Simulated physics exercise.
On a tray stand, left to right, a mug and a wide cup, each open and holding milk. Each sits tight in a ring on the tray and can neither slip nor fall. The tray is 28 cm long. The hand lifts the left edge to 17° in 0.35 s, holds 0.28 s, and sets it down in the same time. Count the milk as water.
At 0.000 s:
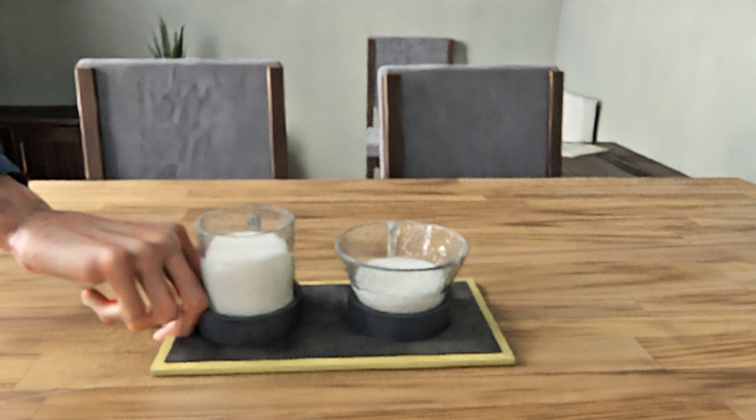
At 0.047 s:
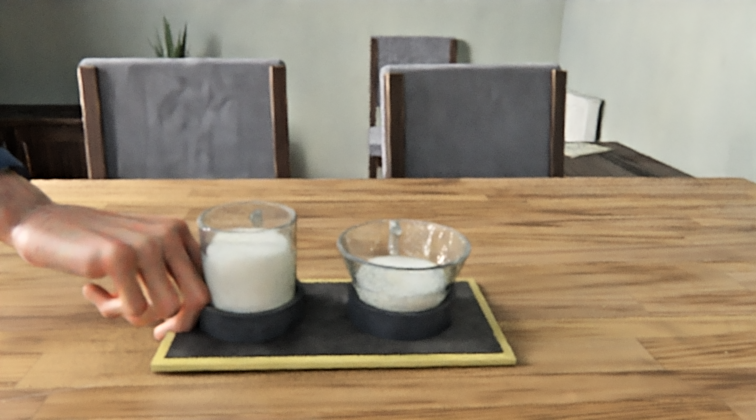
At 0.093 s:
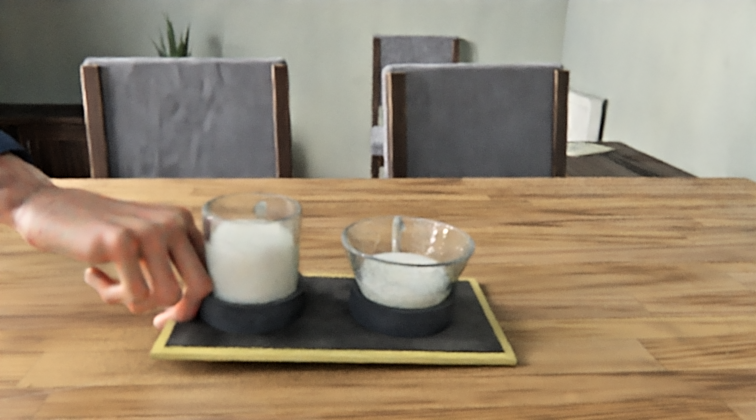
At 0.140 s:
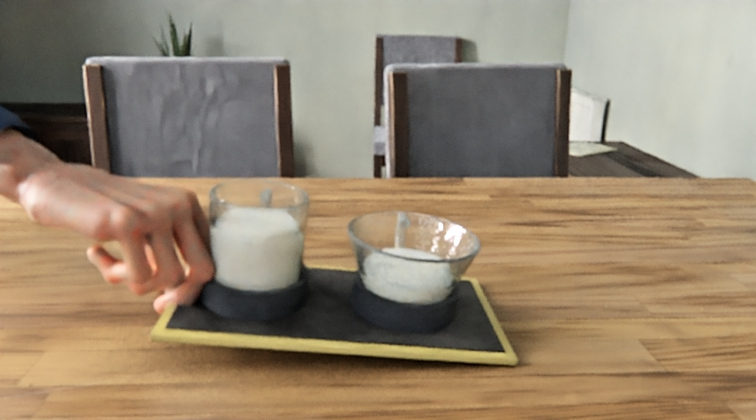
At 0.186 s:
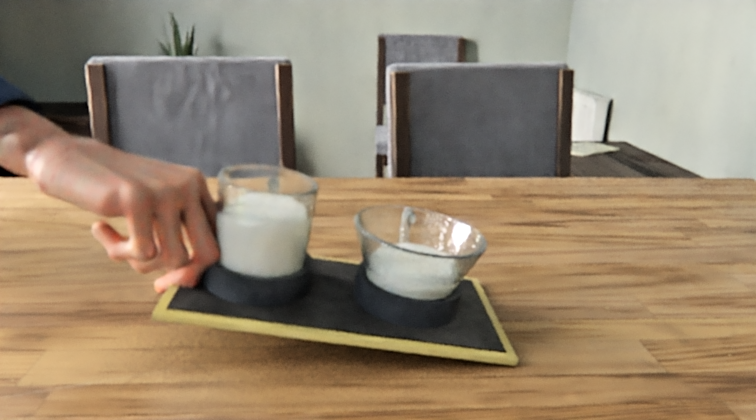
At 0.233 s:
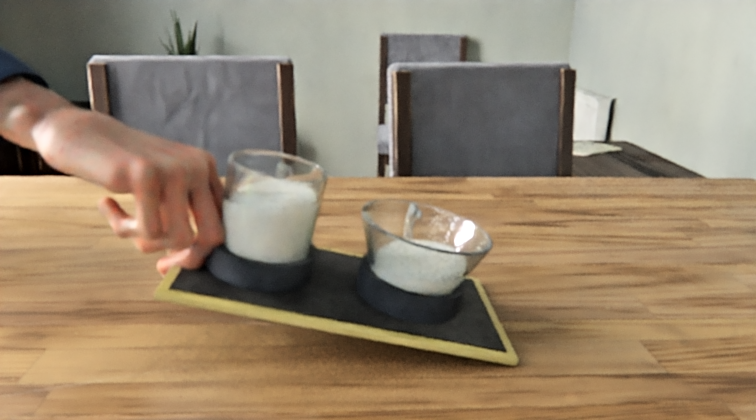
To begin with, a dark tray with a yellow rim lies flat on a wooden table, holding two clear cups of white contents, while a hand grips its left end. The hand then raises that end steadily, and the tray slopes down to the right, both cups leaning with it.
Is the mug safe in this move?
The mug stays dry outside.
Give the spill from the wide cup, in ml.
About 0 ml.
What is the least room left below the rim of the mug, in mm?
Some 3 mm short of it.
After 0.48 s the slope is 17°; losses from the left are 0, 0 ml.
After 0.73 s the slope is 14°; losses from the left are 0, 0 ml.
After 0.98 s the slope is 0°; losses from the left are 0, 0 ml.
After 1.23 s the slope is 0°; losses from the left are 0, 0 ml.
In the end losses from the left are 0, 0 ml.
